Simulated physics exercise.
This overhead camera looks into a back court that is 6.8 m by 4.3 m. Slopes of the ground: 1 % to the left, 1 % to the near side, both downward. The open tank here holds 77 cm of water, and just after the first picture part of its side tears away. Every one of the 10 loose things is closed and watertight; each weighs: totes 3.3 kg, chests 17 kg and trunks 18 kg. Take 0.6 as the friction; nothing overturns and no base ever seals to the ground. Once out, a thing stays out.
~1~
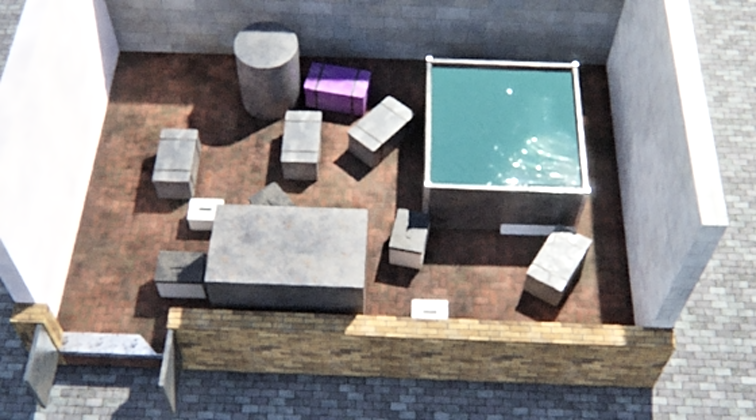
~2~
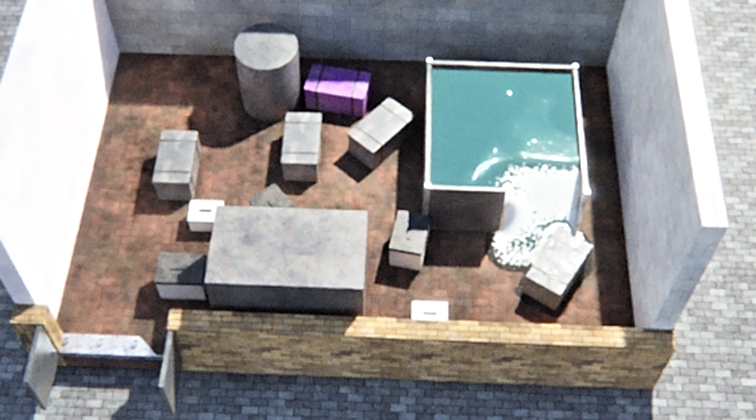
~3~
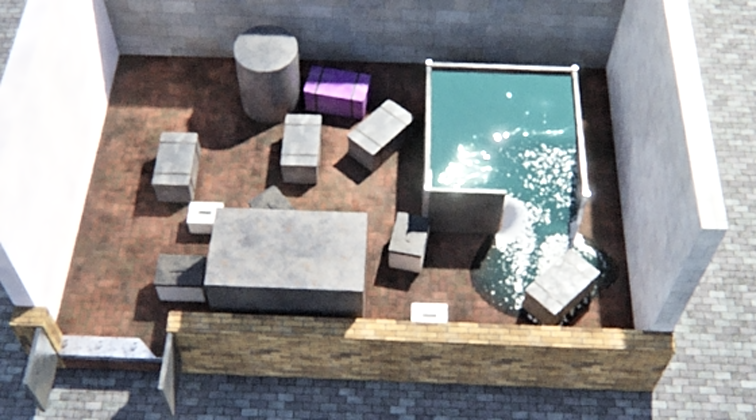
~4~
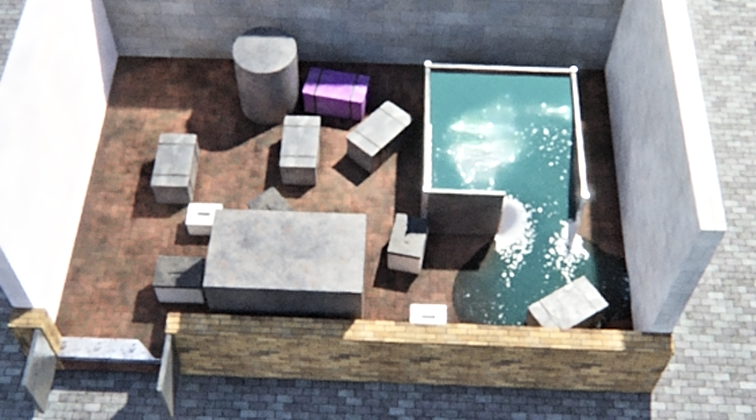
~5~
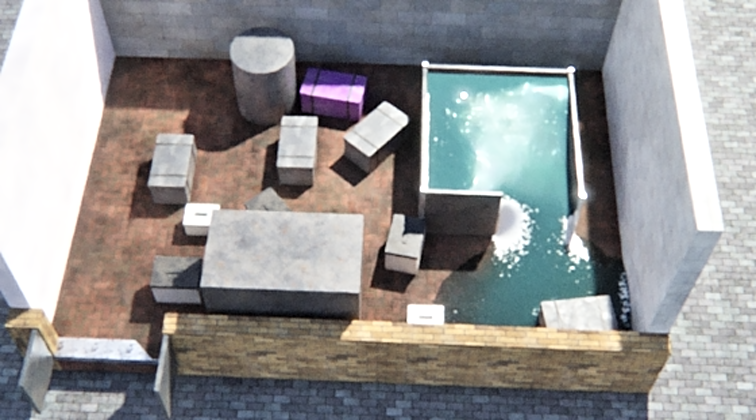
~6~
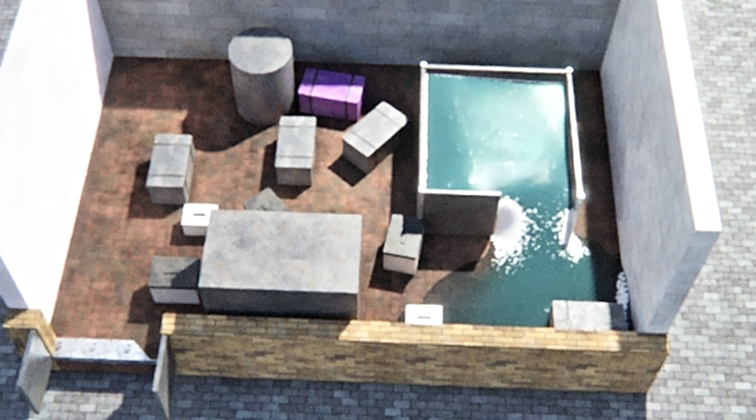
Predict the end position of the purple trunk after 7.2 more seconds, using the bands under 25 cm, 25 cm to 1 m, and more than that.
The purple trunk ends between 25 cm and 1 m from its starting spot.
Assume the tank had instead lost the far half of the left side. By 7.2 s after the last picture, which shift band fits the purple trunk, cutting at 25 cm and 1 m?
My answer is that the purple trunk is flushed far out.
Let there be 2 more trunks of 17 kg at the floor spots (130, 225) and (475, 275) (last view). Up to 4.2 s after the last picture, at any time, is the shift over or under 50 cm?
So it goes behind the line, then across the line.
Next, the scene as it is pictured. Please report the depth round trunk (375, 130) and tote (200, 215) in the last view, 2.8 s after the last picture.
First about 7 cm, second about 0 cm.
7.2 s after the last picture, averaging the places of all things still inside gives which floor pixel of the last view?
Roughly at (220, 207).
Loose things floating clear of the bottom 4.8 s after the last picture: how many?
At that instant the tally stands at 5.
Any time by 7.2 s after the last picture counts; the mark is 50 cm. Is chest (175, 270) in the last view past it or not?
Verdict: Never crossed the line.
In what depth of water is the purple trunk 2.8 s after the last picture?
Depth: About 4 cm.
Then, 0.9 s after the last picture the purple trunk is near (332, 85), 0.0 m from its start, aground; 0 of 10 are out; 2 afloat.
Then, 2.8 s after the last picture the purple trunk is near (331, 60), 0.4 m from its start, aground; 0 of 10 are out; 3 afloat.
Then, 4.8 s after the last picture the purple trunk is near (316, 49), 0.6 m from its start, afloat; 0 of 10 are out; 5 afloat.
Then, 7.2 s after the last picture the purple trunk is near (316, 52), 0.6 m from its start, afloat; 0 of 10 are out; 7 afloat.
